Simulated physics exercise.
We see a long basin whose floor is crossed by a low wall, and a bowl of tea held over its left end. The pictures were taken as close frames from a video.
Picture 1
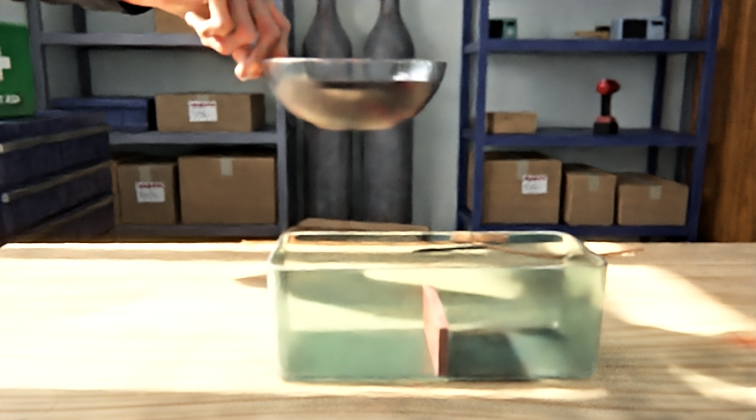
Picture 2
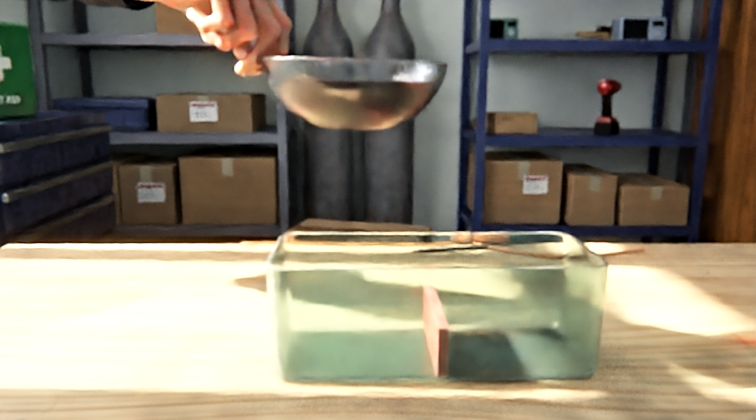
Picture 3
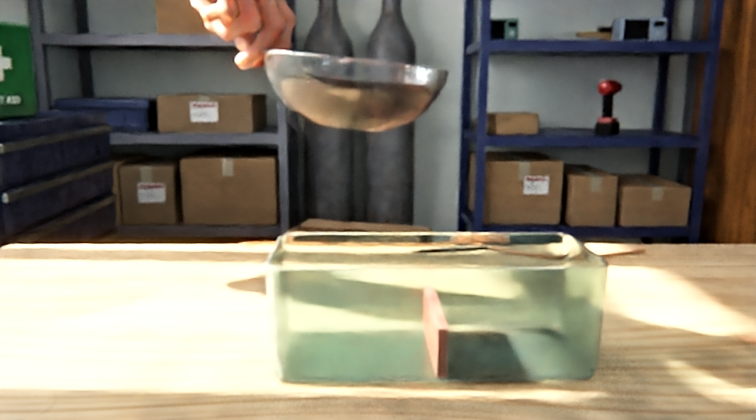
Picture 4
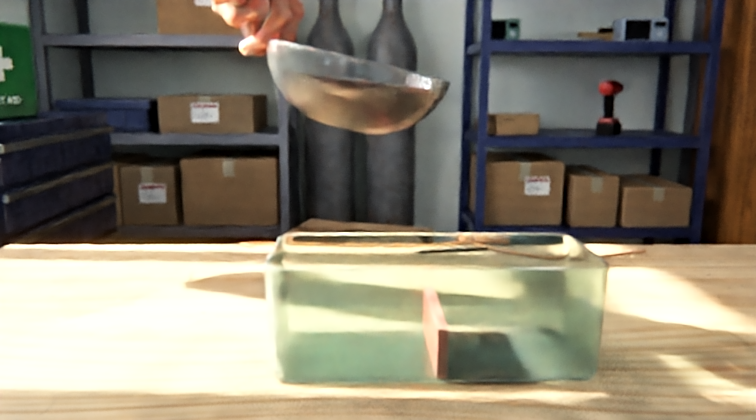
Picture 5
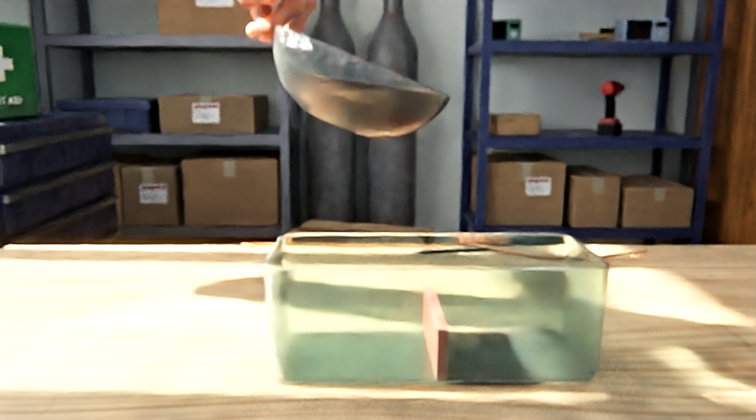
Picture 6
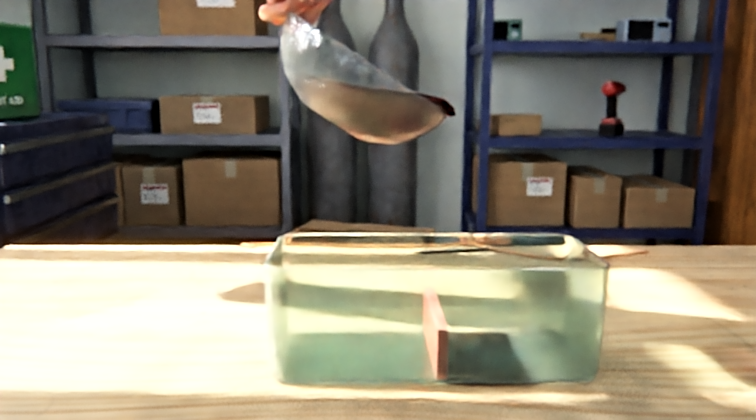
A hand at the upper left tilts a clear bowl of brownish tea down to the right, slightly at first and then steeply, until the tea reaches the lower rim, while the camera stays still. Below, on a sunlit wooden table, sits a long greenish glass basin with a low reddish wall across its floor. The workshop-like room, seen from the front, has blue shelves holding cardboard boxes and a red drill.
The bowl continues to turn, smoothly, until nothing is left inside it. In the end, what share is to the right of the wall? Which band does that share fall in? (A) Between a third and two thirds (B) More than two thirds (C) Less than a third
B, more than two thirds.
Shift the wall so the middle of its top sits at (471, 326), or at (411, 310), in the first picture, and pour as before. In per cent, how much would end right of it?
Note - case one near 45 %, case two near 80 %.
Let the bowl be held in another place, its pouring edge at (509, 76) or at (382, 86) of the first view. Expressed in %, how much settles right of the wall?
First some 80, then 30 per cent.
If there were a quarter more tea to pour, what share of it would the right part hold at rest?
Roughly 70 in a hundred.
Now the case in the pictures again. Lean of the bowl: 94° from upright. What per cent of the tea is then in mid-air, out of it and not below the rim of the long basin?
Roughly 35 percent.
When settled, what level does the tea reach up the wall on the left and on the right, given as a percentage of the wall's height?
I'd put the left at about 10 and the right at about 50.
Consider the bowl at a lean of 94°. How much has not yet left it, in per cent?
Still holding around 5 %, give or take.
A moment on, the bowl is tipped on its side and 3 per cent is still to pour, 0 is left of the wall and 63 right of it.
Next, the bowl is tipped right over and 0 per cent is still to pour, 12 is left of the wall and 72 right of it.
Then the bowl is tipped right over and 0 per cent is still to pour, 16 is left of the wall and 80 right of it.
Later the bowl is tipped right over and 0 per cent is still to pour, 17 is left of the wall and 80 right of it.
Finally, 17 per cent lies left of the wall, 80 right of it and 4 outside.
